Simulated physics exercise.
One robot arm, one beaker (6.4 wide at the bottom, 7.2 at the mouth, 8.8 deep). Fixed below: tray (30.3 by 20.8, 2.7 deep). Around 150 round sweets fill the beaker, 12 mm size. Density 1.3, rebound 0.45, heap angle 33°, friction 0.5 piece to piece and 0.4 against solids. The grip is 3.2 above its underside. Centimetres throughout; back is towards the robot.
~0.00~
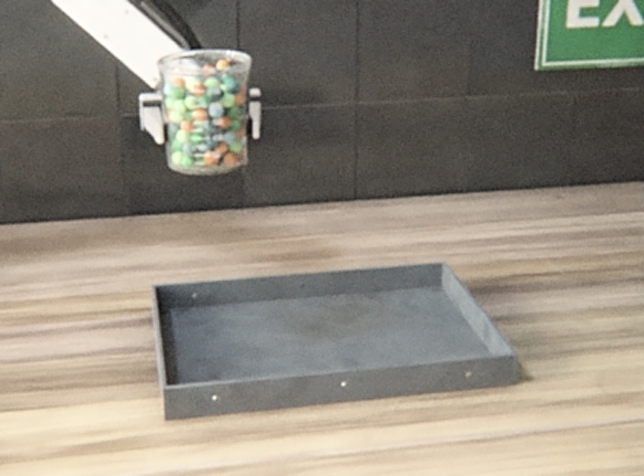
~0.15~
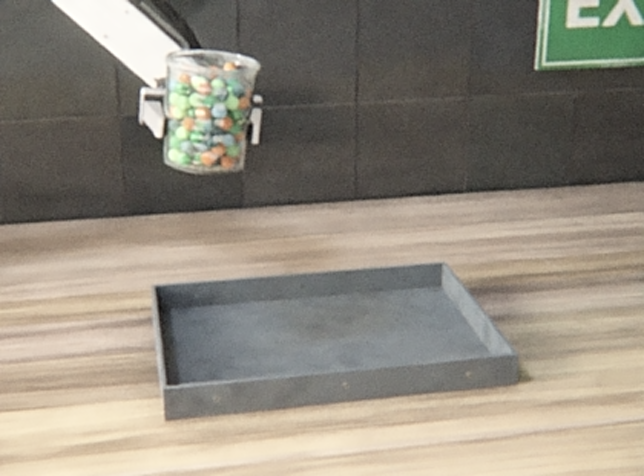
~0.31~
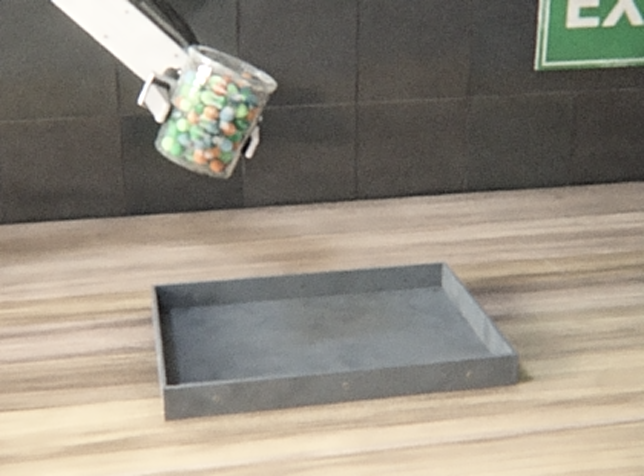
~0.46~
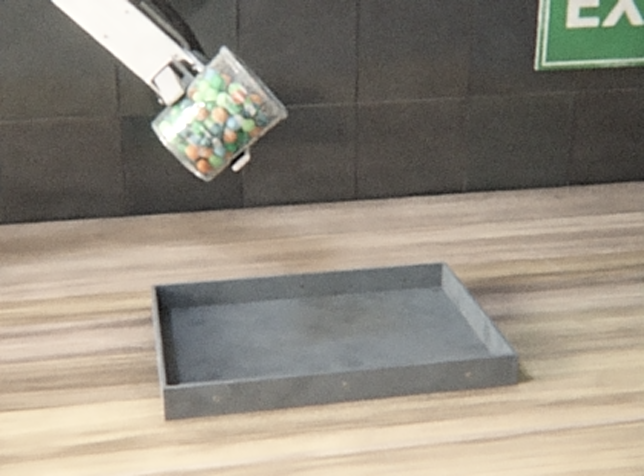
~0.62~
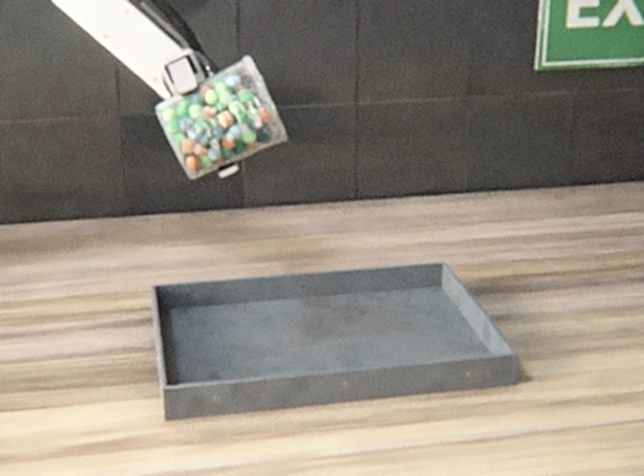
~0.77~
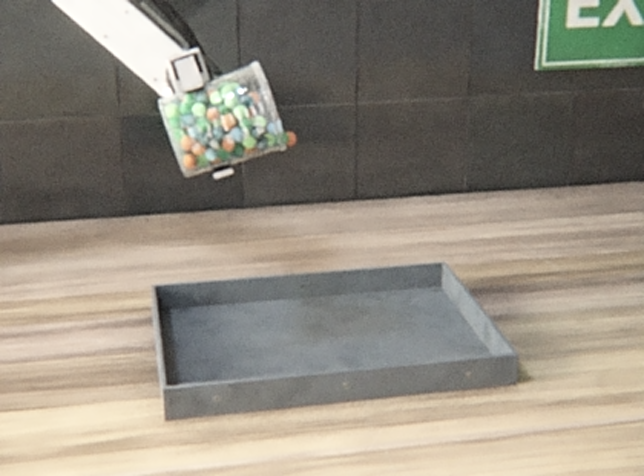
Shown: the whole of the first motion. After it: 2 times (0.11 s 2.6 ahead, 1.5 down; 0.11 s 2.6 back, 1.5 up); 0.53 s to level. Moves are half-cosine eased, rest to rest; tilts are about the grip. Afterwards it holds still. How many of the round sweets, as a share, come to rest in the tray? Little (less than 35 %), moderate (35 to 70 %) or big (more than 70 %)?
Answer: Little; less than 35 % of the round sweets finish in the tray.
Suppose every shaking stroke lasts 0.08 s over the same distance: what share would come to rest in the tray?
It would be near 30 per cent.
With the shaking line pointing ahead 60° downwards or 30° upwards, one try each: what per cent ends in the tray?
Some 10 and 50 per cent.
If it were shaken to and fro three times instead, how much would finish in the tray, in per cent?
Then about 30 per cent.
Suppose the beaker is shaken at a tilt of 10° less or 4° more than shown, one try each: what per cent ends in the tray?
About 10 and 35 per cent.
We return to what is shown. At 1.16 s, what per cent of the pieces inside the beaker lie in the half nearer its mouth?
Roughly 55 per cent.
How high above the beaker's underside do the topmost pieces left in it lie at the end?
Roughly 8.0 cm.
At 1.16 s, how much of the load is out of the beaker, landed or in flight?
Some 15 per cent.
By 1.16 s, tilted 74° forward, highest piece 24 above the table; 124 in the beaker, 18 in the tray, 4 in flight or on a rim.
By 1.55 s, tilted 22° forward, highest piece 26 above the table; 107 in the beaker, 36 in the tray, 1 on the table or floor, 2 in flight or on a rim.
By 1.94 s, level, highest piece 27 above the table; 107 in the beaker, 38 in the tray, 1 on the table or floor.
By 2.99 s, level, highest piece 27 above the table; 107 in the beaker, 38 in the tray, 1 on the table or floor.
Final count, 107 in the beaker, 38 in the tray, 1 on the table or floor. That is 26 % in the tray.
